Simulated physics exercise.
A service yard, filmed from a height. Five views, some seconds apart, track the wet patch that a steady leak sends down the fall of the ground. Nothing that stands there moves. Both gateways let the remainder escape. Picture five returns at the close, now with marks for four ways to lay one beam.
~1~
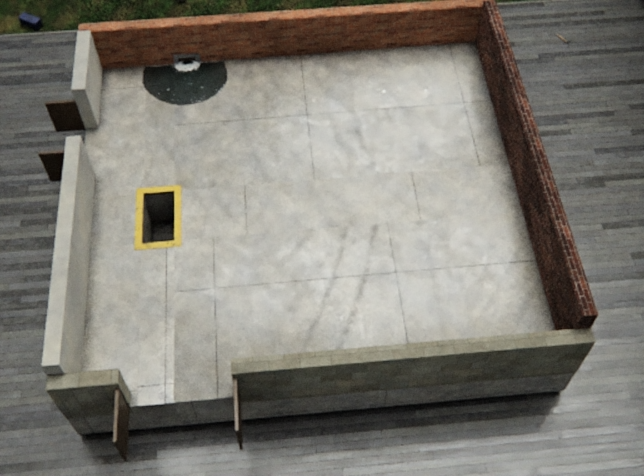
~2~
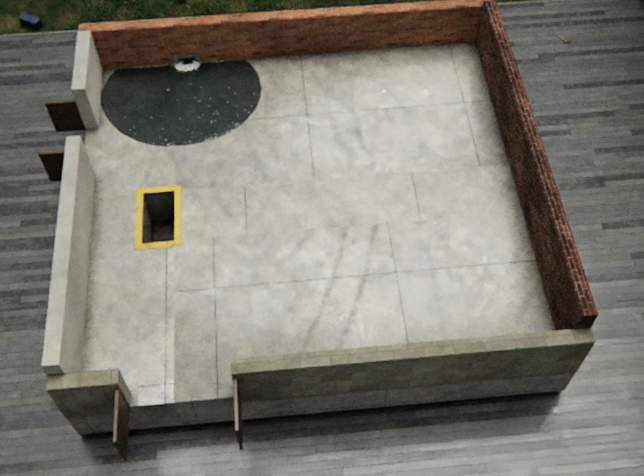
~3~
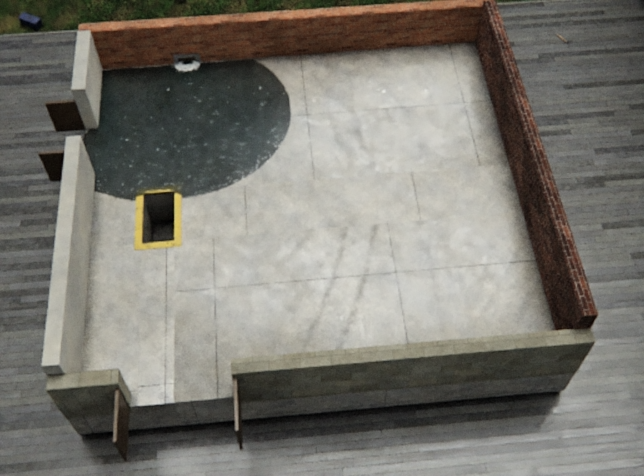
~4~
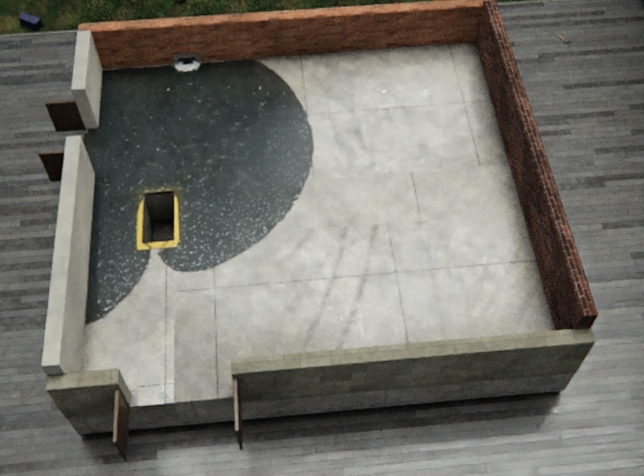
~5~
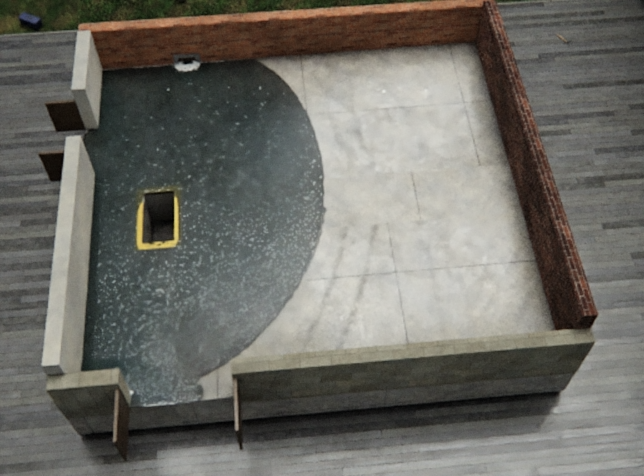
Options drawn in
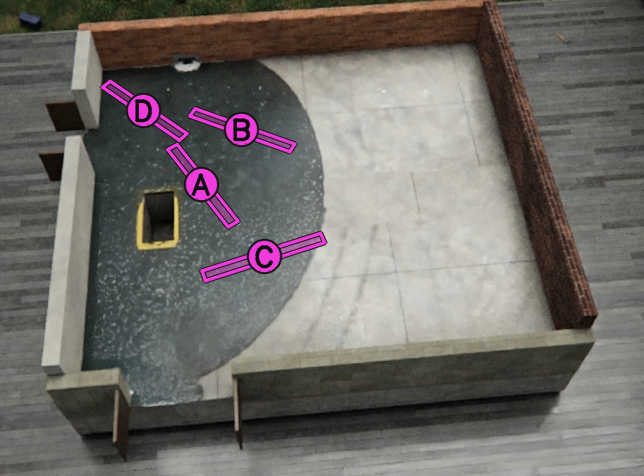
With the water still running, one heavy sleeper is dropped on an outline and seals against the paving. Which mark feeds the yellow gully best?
The answer is spot C.
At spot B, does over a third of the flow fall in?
No.
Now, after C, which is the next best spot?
B.
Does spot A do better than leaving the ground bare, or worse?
It is worse.
On the marked copy, A from (172, 146) to (233, 224); B from (192, 112) to (292, 147); C from (203, 275) to (322, 237); D from (106, 84) to (183, 137).
If A is chosen, about 11 % of the stream runs into the yellow gully, about 89 % out by the gates.
If B is chosen, about 16 % of the stream runs into the yellow gully, about 83 % out by the gates.
If C is chosen, about 28 % of the stream runs into the yellow gully, about 72 % out by the gates.
If D is chosen, about 12 % of the stream runs into the yellow gully, about 87 % out by the gates.
